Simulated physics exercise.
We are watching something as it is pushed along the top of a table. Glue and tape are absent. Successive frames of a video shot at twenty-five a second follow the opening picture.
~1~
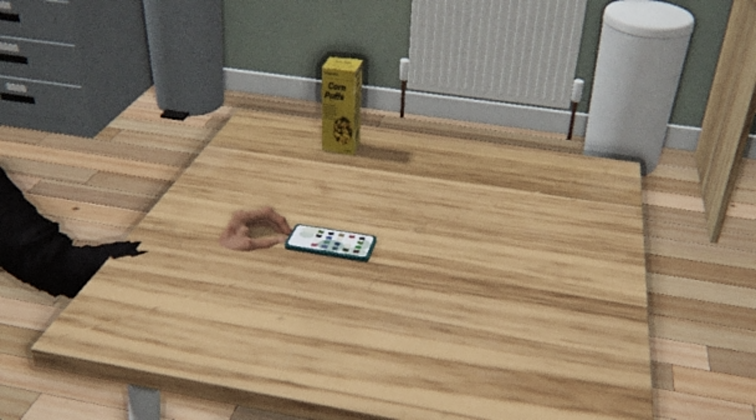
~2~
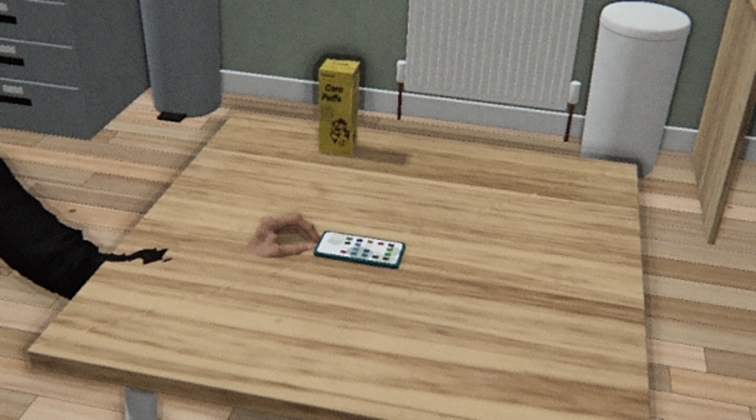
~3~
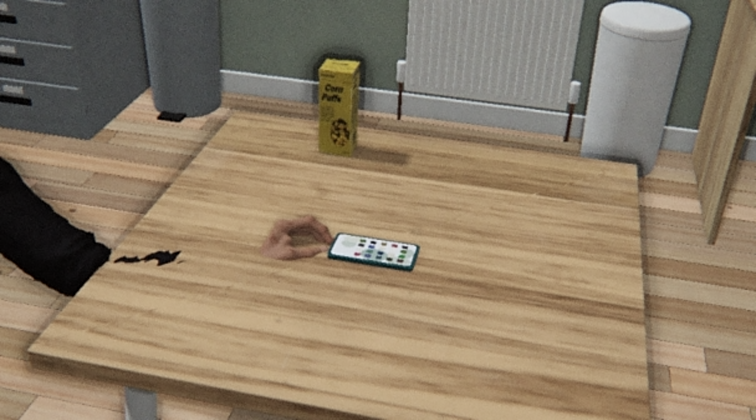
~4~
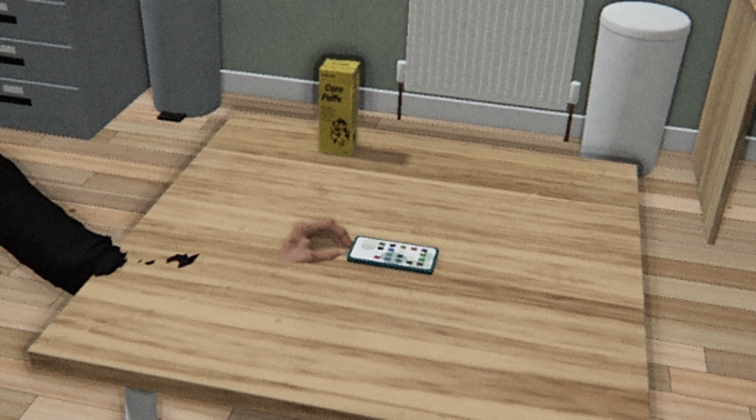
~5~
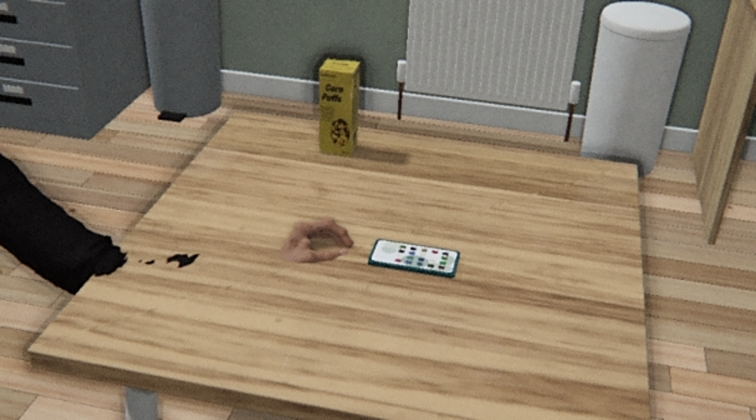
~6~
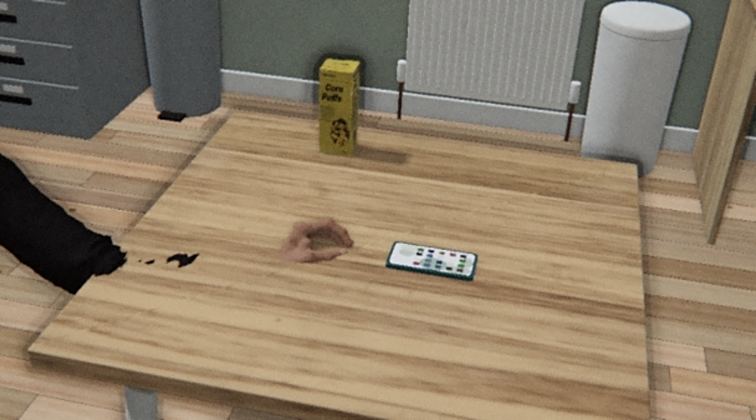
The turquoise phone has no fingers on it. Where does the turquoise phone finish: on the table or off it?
On the table.
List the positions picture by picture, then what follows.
In the first frame, under the hand; turquoise phone (331, 243).
In the second frame, under the hand; turquoise phone (360, 250).
In the third frame, under the hand; turquoise phone (374, 252).
In the fourth frame, turquoise phone (393, 255).
In the fifth frame, turquoise phone (415, 258) shifted a little.
In the sixth frame, turquoise phone (432, 261) shifted a little.
Then, 0.24 s on from there, turquoise phone shifted about its own width near (478, 268).
Then, 0.48 s on from there, turquoise phone resting near (478, 268).
In the end, moved from the start, turquoise phone. At the end, from the last picture's camera, turquoise phone near (478, 268).
